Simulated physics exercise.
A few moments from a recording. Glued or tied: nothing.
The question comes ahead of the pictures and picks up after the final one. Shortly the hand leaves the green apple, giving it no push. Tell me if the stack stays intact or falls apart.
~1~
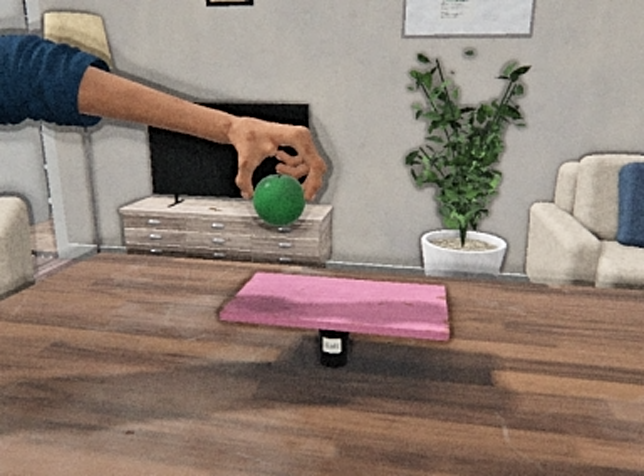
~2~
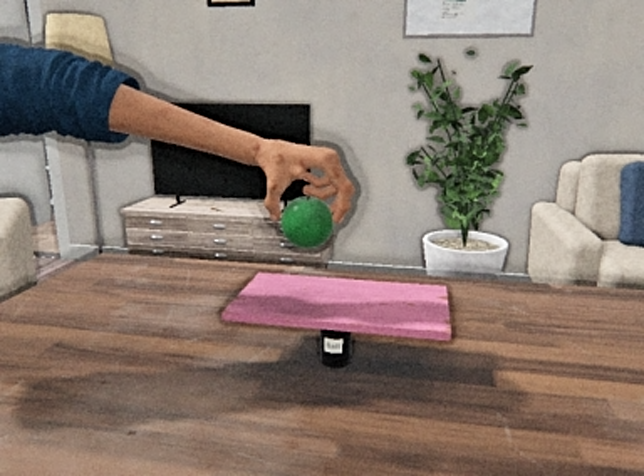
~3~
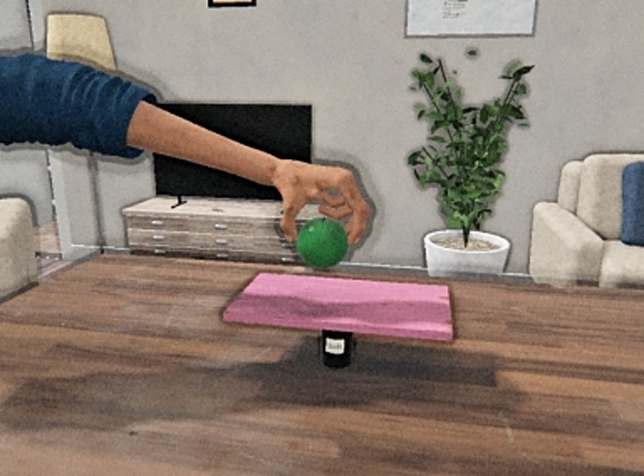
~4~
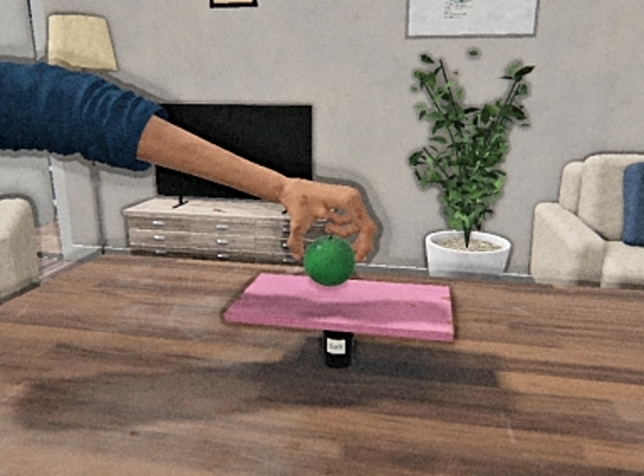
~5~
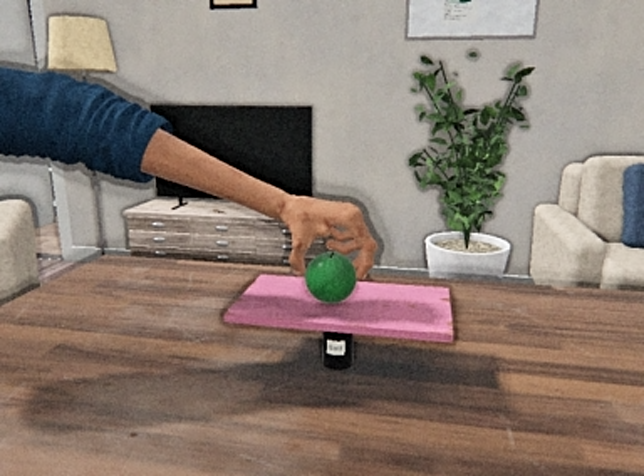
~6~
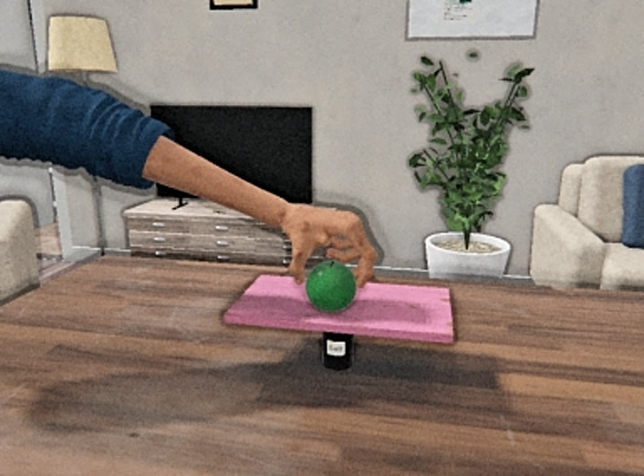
The stack stays intact.
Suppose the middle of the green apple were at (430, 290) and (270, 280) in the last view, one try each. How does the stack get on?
Result of try one: Collapse; result of try two: Collapse.
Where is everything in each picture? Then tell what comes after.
The first frame shows coming down; green apple (279, 200); black shaker (334, 334).
The second frame shows coming down; green apple (307, 222); black shaker (336, 334).
The third frame shows coming down; green apple (323, 243); black shaker (337, 334).
The fourth frame shows coming down; green apple (329, 261); black shaker (338, 334).
The fifth frame shows coming down; green apple (331, 278); black shaker (338, 336).
The sixth frame shows set down, still held; green apple (331, 287); black shaker (338, 336).
Then, 0.30 s after the last picture, nothing has stirred.
Then, 0.70 s after the last picture, green apple resting near (331, 288).
At rest, all 3 in place. Seen from the same camera at the end, green apple near (331, 288). The stack keeps its balance.
